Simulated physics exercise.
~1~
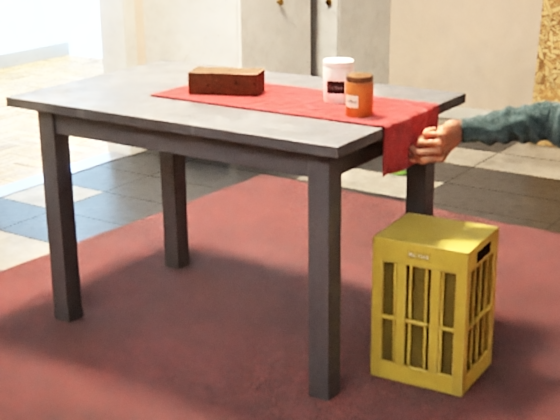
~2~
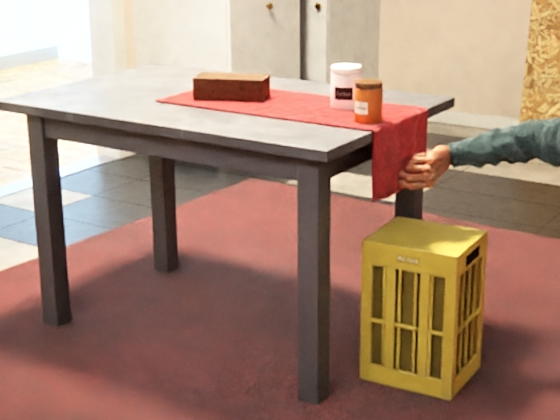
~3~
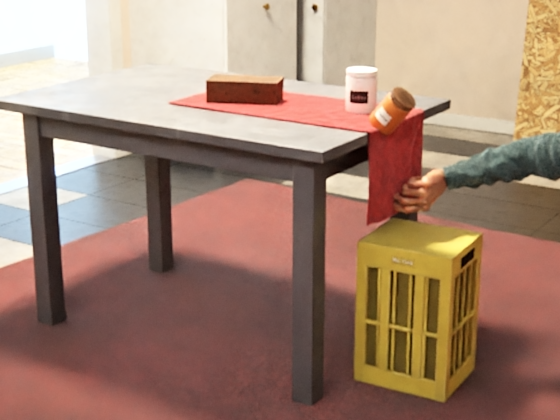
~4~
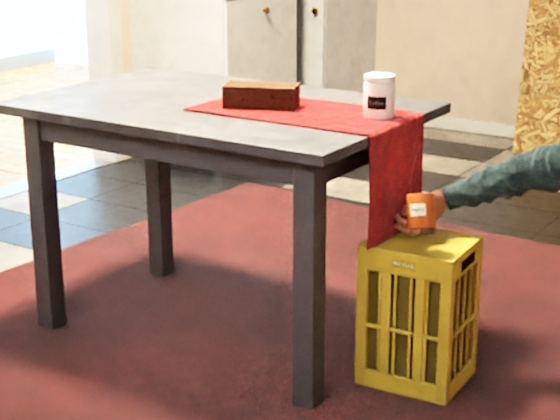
In a bright room with a dark red floor covering, a slightly swaying view looks across a grey table. A red cloth runs over its right end, carrying a brown brick, a white jar and an orange jar, while a yellow crate stands on the floor below. A hand reaching in from the right slowly pulls the hanging end downward, and the brick and both jars slide right with it. The orange jar tips at the edge and drops, ending upside down by the hand, just above the crate. The cloth's hem reaches the crate, and the white jar and brick remain on the table.
